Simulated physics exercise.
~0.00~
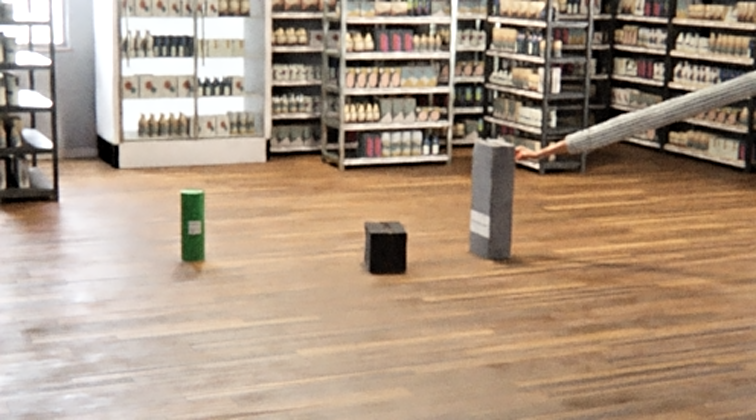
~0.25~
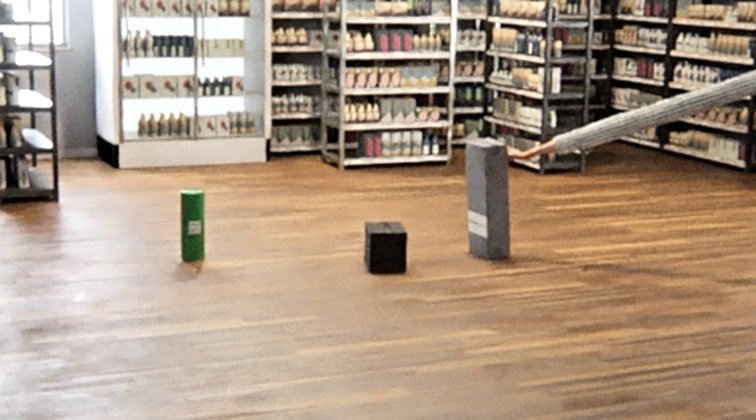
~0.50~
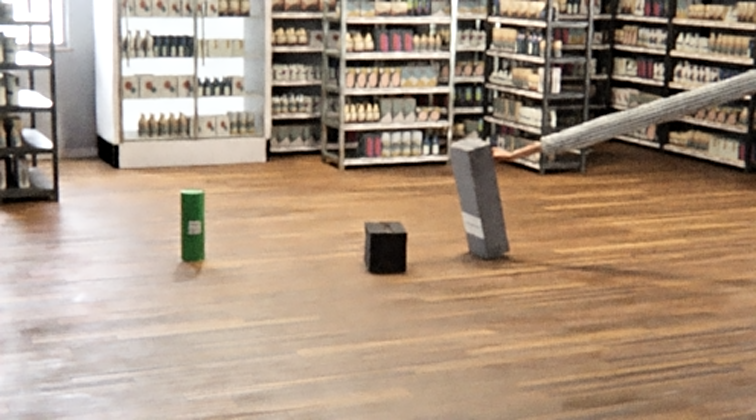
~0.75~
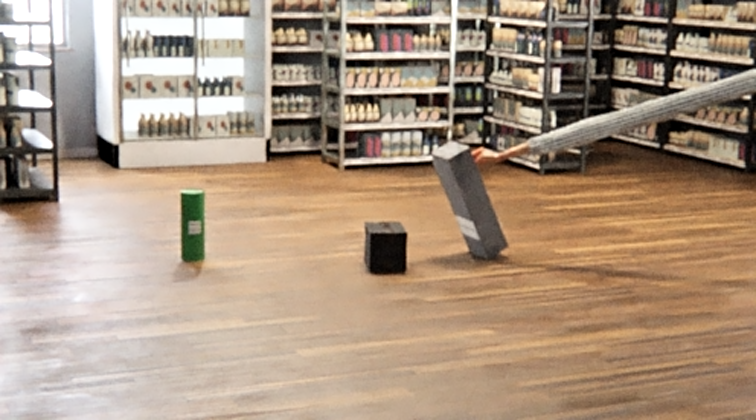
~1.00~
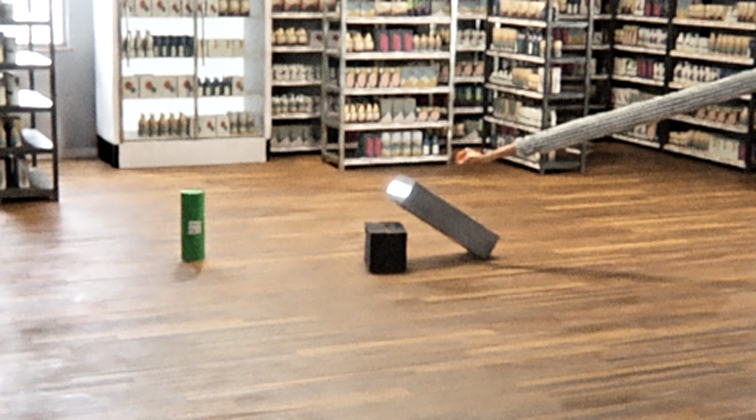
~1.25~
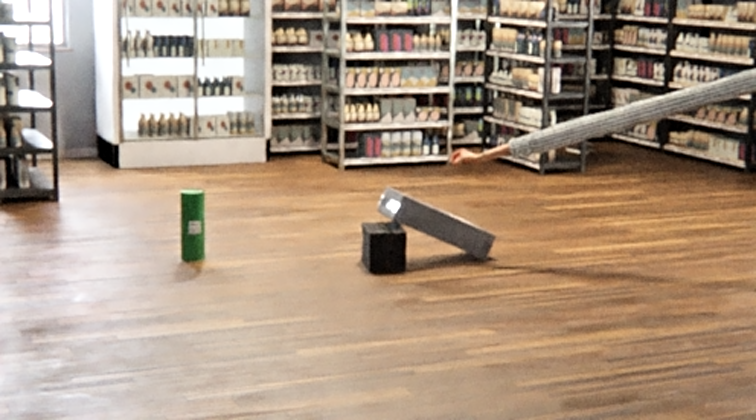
Tall grey box tipping left under a hand's push and coming to rest leaning on a black box, green canister standing untouched.
